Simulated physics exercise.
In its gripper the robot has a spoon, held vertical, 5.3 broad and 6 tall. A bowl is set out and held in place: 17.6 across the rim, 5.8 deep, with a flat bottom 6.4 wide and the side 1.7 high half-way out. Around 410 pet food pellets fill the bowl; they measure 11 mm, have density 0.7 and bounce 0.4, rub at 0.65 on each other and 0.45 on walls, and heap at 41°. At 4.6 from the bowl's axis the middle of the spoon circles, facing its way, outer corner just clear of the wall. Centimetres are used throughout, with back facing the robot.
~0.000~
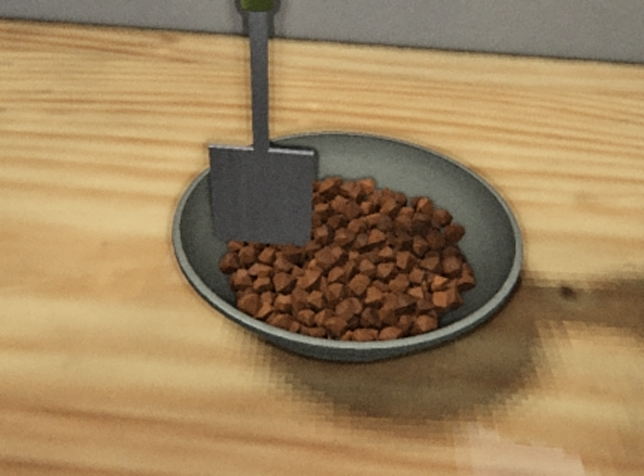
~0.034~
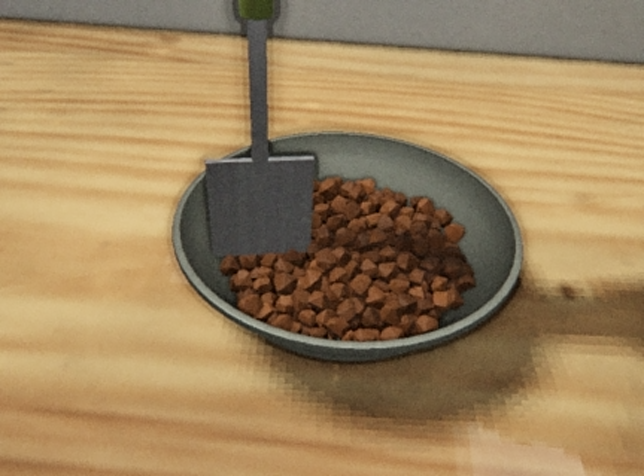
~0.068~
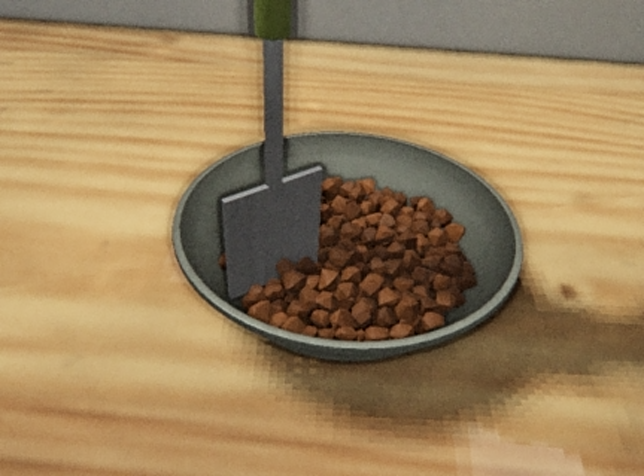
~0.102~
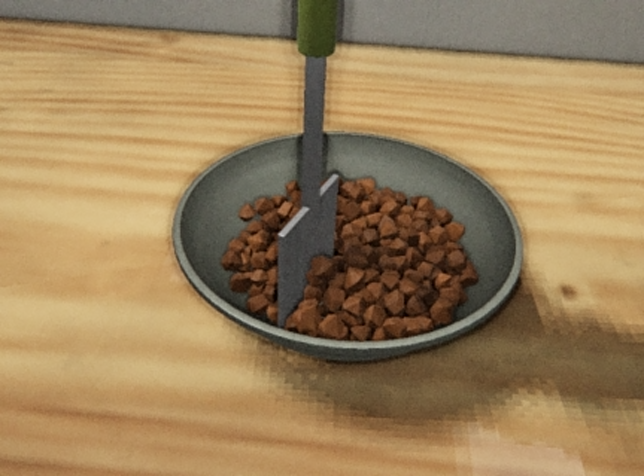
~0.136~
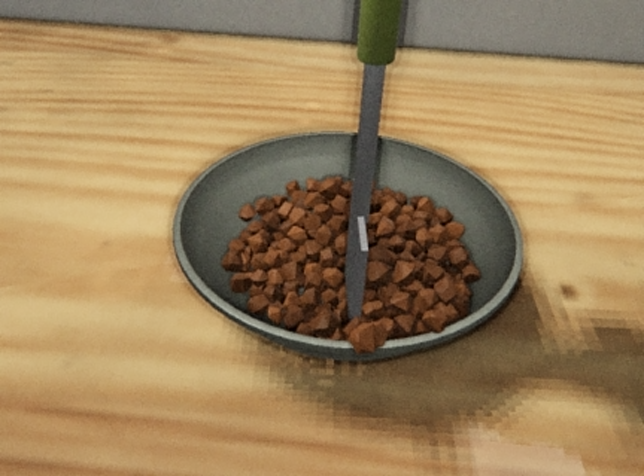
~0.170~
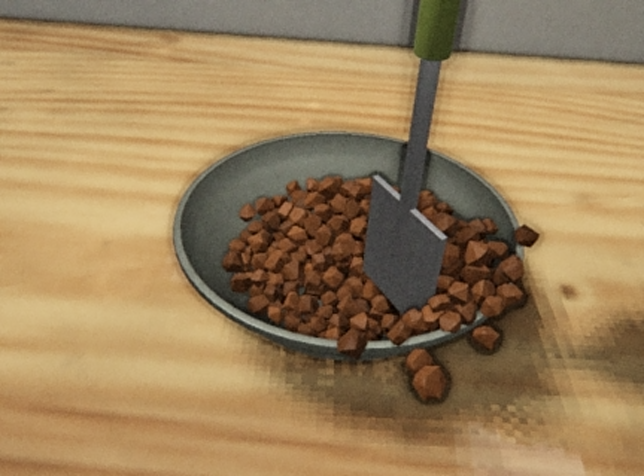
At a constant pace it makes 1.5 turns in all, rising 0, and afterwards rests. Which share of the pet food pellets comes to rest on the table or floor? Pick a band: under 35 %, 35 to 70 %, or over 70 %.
Band: 35 to 70 %.
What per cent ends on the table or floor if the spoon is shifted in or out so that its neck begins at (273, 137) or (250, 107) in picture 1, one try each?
Some 55 and 20 per cent.
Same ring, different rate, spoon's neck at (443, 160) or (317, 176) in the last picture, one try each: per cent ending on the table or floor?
It comes to roughly 50 per cent and then 30 per cent.
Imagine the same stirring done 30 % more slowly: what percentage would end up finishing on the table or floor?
About 35 percent, I'd say.
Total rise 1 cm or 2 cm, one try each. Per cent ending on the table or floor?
About 25 per cent on the first try and 25 per cent on the second.
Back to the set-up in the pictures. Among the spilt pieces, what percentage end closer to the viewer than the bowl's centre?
About 50 per cent.
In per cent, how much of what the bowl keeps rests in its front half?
I'd put it near 45 per cent.
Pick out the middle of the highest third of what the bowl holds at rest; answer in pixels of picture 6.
Estimated centre: (383, 246).
By 0.36 s, 284° round, highest piece 10 above the table; 336 in the bowl, 40 on the table or floor, 37 in flight or on the tool.
By 0.56 s, 84° round, highest piece 9 above the table; 268 in the bowl, 120 on the table or floor, 25 in flight or on the tool.
By 0.85 s, 180° round, highest piece 6 above the table; 231 in the bowl, 182 on the table or floor.
By 1.55 s, 180° round, highest piece 5 above the table; 231 in the bowl, 182 on the table or floor.
Final count, 231 in the bowl, 182 on the table or floor. That is 44 % on the table or floor.
